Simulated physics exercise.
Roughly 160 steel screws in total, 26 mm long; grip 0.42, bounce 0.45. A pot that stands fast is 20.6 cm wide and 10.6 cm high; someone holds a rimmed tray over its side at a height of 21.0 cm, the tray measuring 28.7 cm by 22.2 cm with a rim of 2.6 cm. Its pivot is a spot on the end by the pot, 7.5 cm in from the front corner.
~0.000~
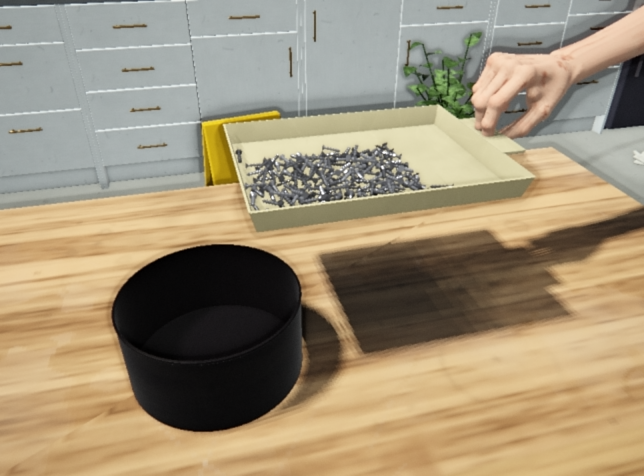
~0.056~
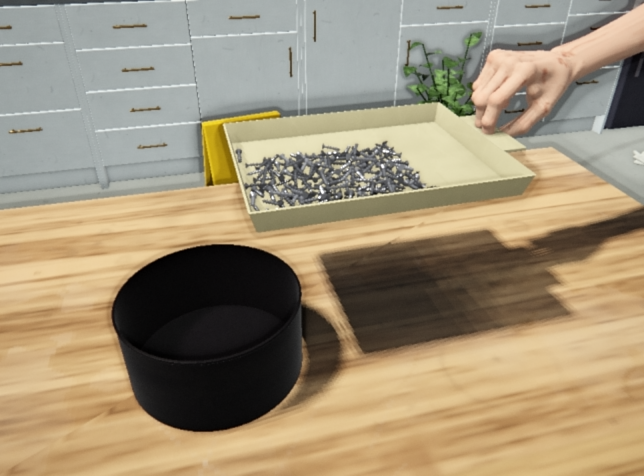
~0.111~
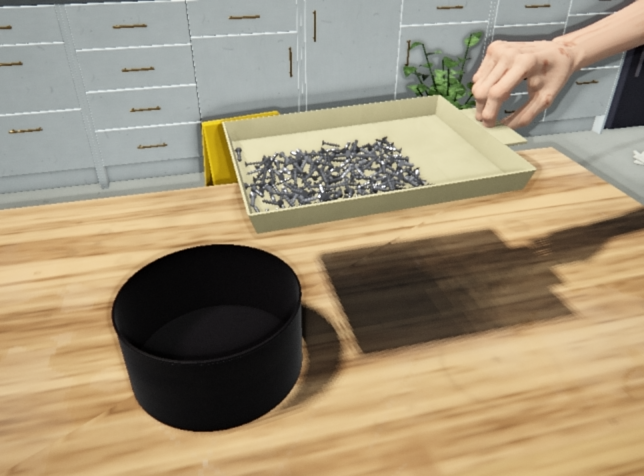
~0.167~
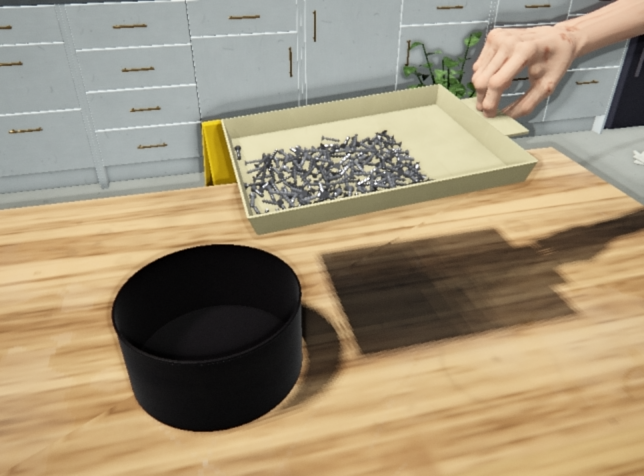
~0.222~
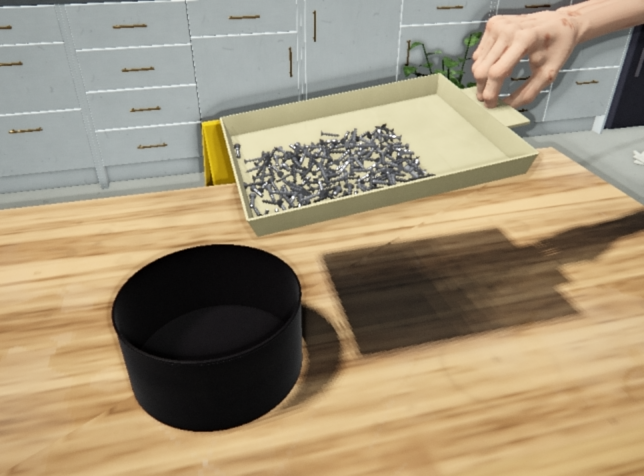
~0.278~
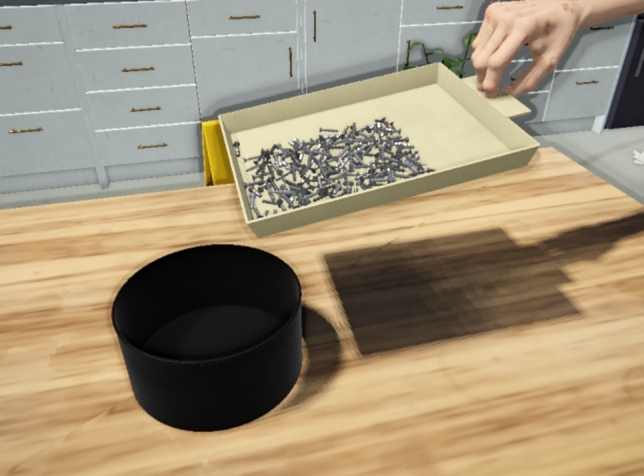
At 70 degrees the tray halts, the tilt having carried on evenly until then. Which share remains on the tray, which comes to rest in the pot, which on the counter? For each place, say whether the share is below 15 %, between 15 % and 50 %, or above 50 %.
Left on the tray: A noticeable amount; pot: The main mass; counter: Only a little.
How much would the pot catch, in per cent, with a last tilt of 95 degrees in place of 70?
Roughly 100 %.
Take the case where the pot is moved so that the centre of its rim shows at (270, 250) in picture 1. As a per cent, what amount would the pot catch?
The share would be some 5 per cent.
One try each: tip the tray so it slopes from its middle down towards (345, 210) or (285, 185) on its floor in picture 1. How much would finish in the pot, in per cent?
That would be close to 40 per cent and then close to 40 per cent.
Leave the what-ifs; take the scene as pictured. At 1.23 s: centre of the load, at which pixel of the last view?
Around (267, 193).
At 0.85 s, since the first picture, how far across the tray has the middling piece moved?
Displacement on the tray: Roughly 3 cm.
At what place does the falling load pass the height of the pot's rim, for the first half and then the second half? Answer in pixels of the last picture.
(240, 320) or so first, later (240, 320).
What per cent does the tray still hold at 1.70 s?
Some 85 per cent of the load.
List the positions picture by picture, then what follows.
Tray tilt 0 degrees, front corners at (256, 208) and (526, 175); middle of the pieces at (330, 181); pot at (209, 295), in the first frame.
Tray tilt 1 degrees, front corners at (255, 209) and (526, 173); middle of the pieces at (330, 181), in the second frame.
Tray tilt 3 degrees, front corners at (255, 210) and (527, 167); middle of the pieces at (330, 179), in the third frame.
Tray tilt 5 degrees, front corners at (254, 212) and (528, 159), lowest corner left front; middle of the pieces at (330, 176), in the fourth frame.
Tray tilt 8 degrees, front corners at (253, 215) and (529, 151), lowest corner left front; middle of the pieces at (330, 173), in the fifth frame.
Tray tilt 11 degrees, front corners at (253, 217) and (530, 143), lowest corner left front; middle of the pieces at (329, 170); pot at (209, 295). Its pace works out near 50 degrees a second, in the sixth frame.
After 0.85 s, tilt 39 degrees; the tray holds 100 %, the pot 0 %.
After 1.23 s, tilt 57 degrees; the tray holds 100 %, the pot 0 %.
After 1.70 s, tilt 70 degrees; the tray holds 85 %, the pot 15 %.
In the end, at 3.2 s, tray 35 %, pot 65 %, counter 0 %.
